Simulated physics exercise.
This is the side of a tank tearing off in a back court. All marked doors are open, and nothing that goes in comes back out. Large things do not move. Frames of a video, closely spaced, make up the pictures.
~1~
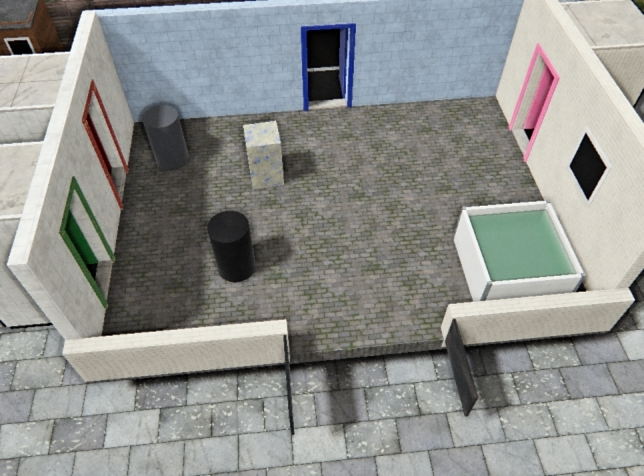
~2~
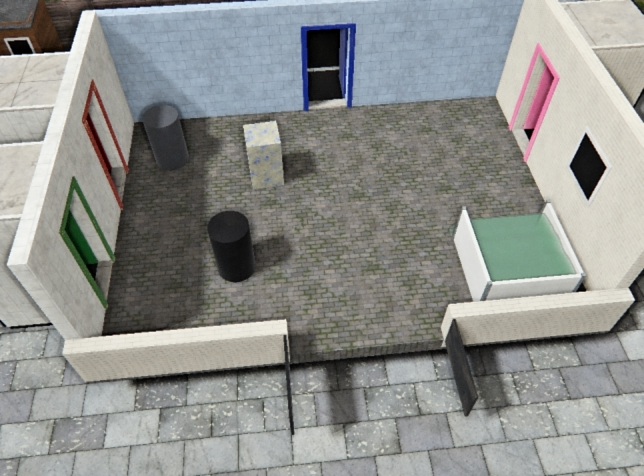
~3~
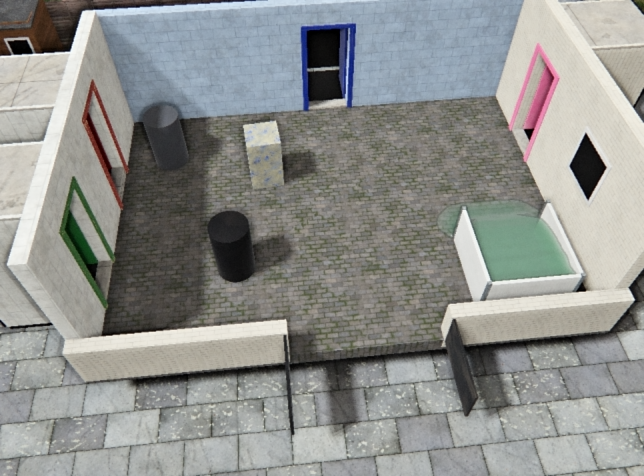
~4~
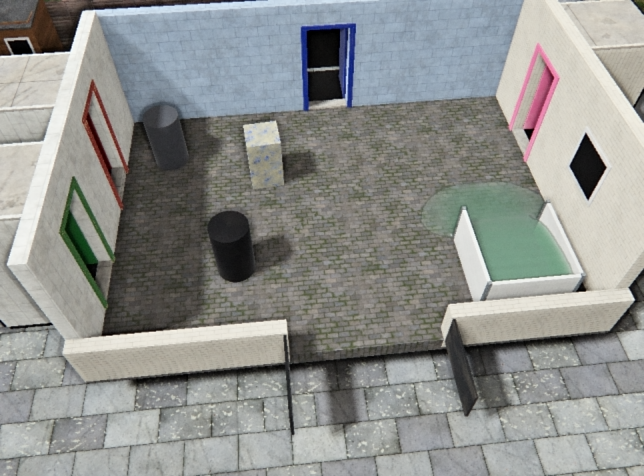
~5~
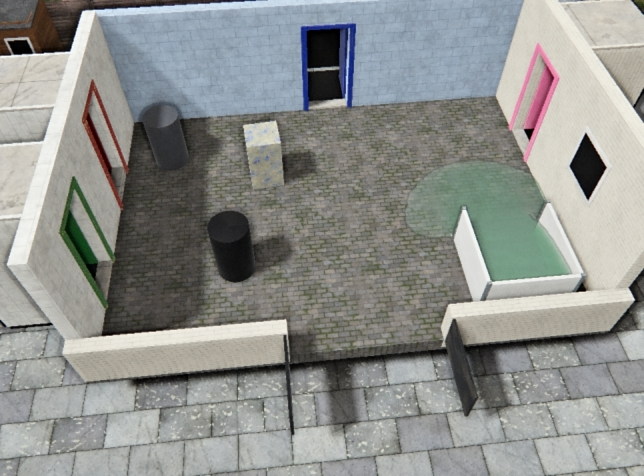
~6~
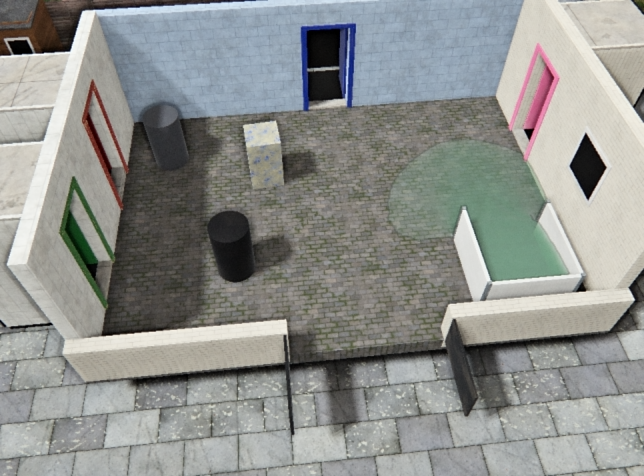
A white-walled tank of green water sat in the right corner of an open-topped court until its far side gave way, and the water spread out across the brick floor in a widening, rounded pool.
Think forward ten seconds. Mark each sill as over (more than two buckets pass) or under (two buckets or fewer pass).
The green door is under, the red door is under, the blue door is over, the pink door is over.
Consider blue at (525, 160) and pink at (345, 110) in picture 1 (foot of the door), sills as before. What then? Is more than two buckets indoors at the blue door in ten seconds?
Logged - blue door ends up higher.
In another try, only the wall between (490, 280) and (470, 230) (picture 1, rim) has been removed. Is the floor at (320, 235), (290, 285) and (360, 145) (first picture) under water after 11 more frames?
Going in your order, I'd say drenched, then drenched, then still bare.
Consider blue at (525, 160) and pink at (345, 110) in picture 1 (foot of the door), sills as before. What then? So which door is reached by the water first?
The answer is the door marked blue.
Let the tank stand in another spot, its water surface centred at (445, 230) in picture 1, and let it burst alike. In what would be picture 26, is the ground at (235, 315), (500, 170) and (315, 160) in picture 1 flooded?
In turn: Free of water, wet, flooded.
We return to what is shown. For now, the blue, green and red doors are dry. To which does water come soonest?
My pick for first is the door marked blue.
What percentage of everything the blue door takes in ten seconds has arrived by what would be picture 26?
Share at that point: Roughly 70 %.
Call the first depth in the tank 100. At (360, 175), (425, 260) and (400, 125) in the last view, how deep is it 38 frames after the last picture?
The depths come to near 6, 0 and 8 per cent respectively.
A moment on, water covers 30 % of the floor; the green door not reached, the red door not reached, the blue door not reached, the pink door wet at the sill, nothing in.
Next, water covers 35 % of the floor; the green door not reached, the red door not reached, the blue door wet at the sill, nothing in, the pink door under two buckets in.
Then, water covers 40 % of the floor; the green door not reached, the red door not reached, the blue door over two buckets in, the pink door over two buckets in.
Later, water covers 65 % of the floor; the green door not reached, the red door wet at the sill, nothing in, the blue door over two buckets in, the pink door over two buckets in.
In the end, water covers 90 % of the floor; the green door wet at the sill, nothing in, the red door wet at the sill, nothing in, the blue door over two buckets in, the pink door over two buckets in.
